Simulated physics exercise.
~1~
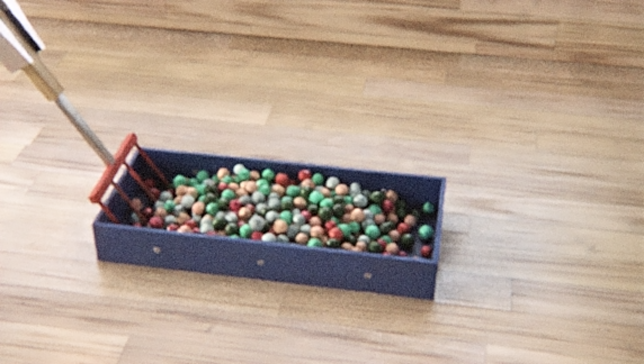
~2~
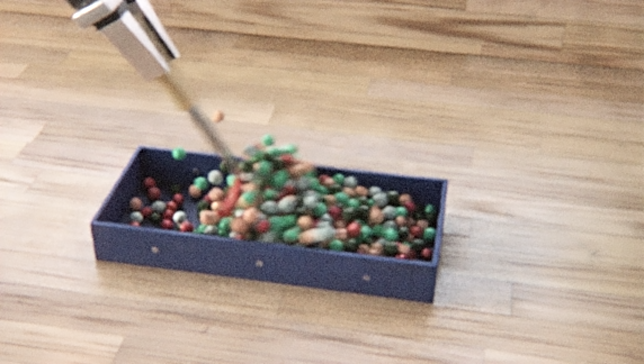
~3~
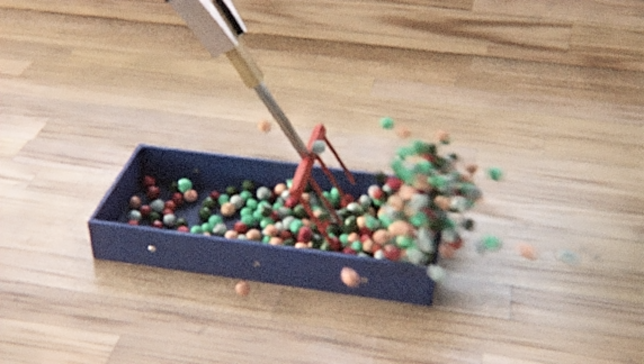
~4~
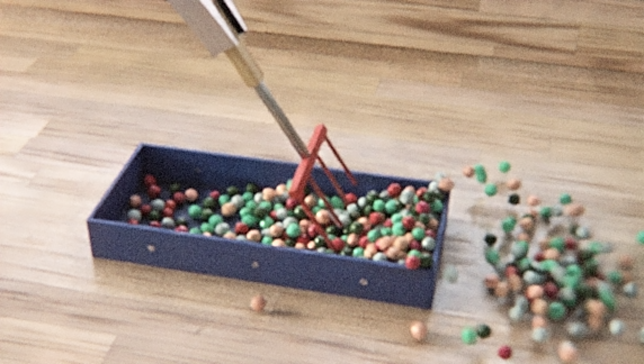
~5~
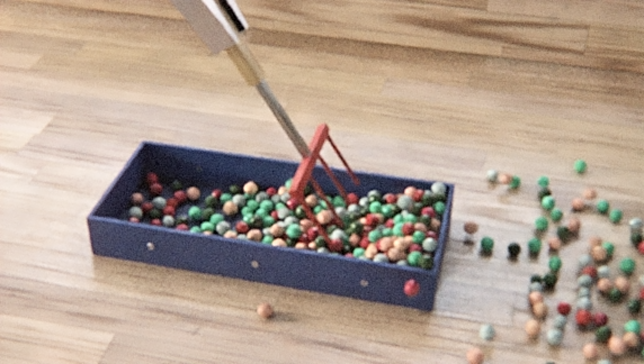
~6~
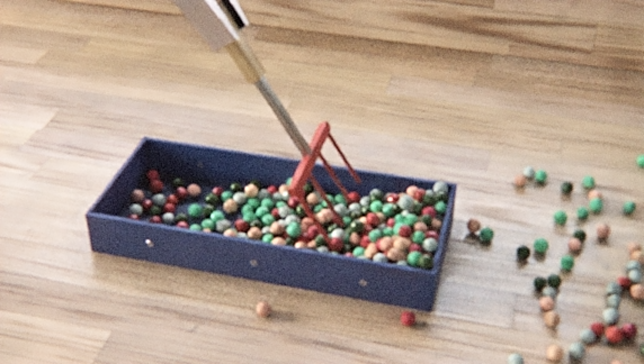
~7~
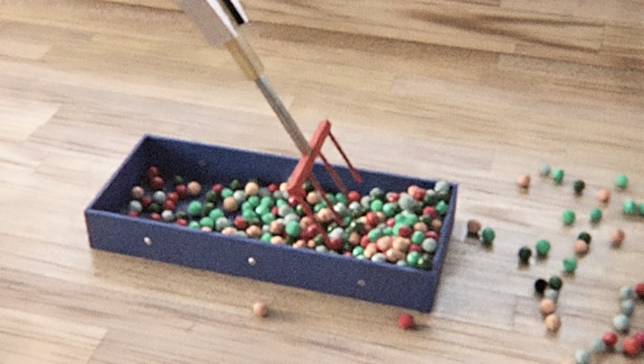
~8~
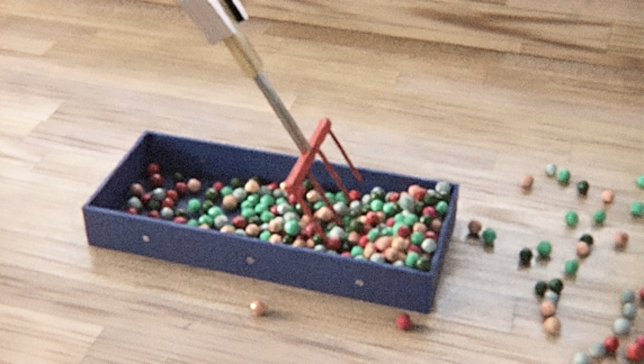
A red fork sweeps right through a blue tray, flinging many colourful balls onto the floor.
